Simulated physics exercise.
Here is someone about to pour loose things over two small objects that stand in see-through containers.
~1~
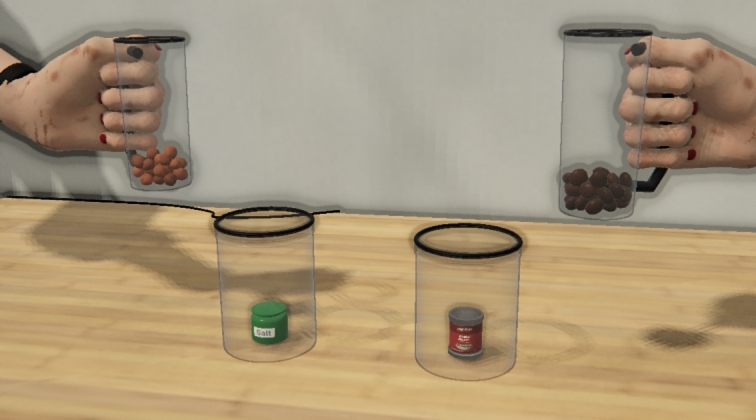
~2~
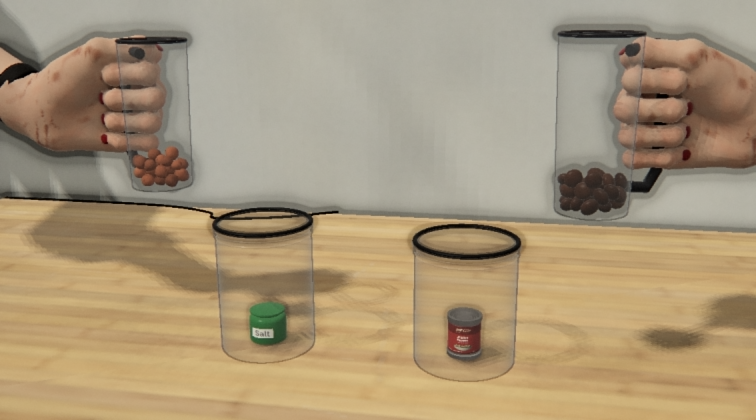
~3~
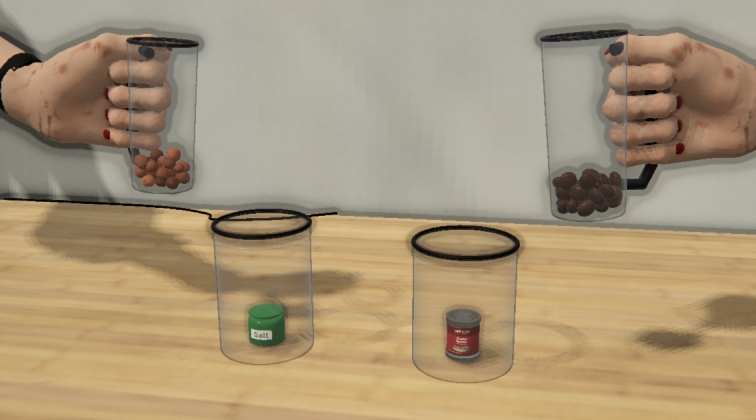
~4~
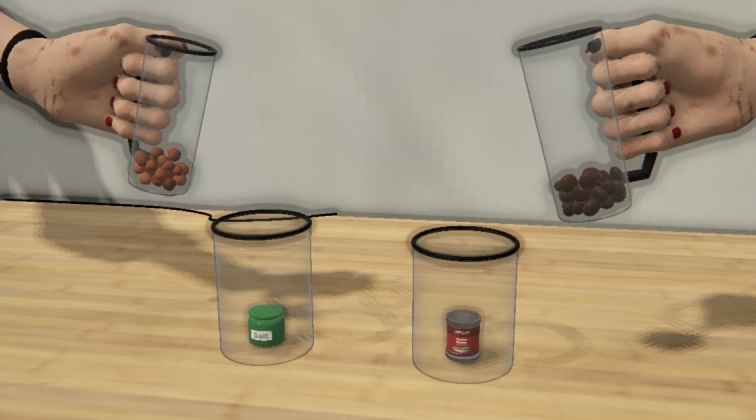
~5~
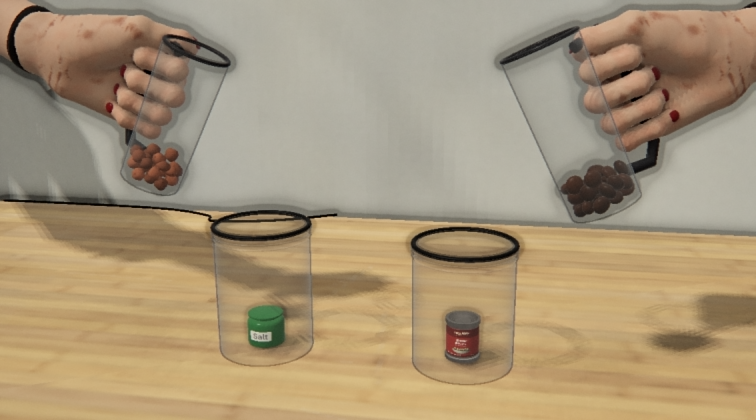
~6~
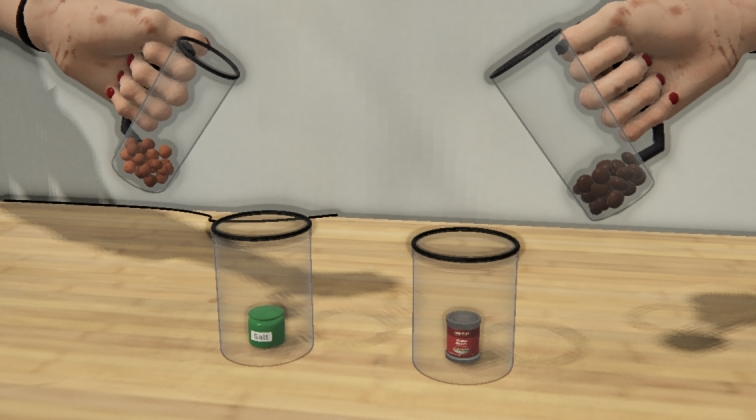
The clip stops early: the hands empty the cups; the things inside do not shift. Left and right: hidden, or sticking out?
In the end the left object stands proud of the pile, and the right object stands proud of the pile.
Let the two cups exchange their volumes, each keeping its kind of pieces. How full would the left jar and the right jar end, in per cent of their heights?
Near 20 on the left, 15 on the right.
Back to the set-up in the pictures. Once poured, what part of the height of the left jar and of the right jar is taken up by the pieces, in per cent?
Left: 15 %. Right: 20 %.
Then, 0.50 s on from there, left jar empty, all of its cupful still in the cup; right jar empty, all of its cupful still in the cup.
Then, 0.93 s on from there, left jar empty, all of its cupful still in the cup; right jar empty, all of its cupful still in the cup.
Then, 1.30 s on from there, left jar nearly empty, none of its cupful still in the cup; right jar nearly empty, none of its cupful still in the cup.
In the end, left jar nearly empty (surface near (266, 323)), nothing beside it; right jar a quarter full (surface near (463, 333)), nothing beside it; the left thing is still showing; the right thing is still showing.
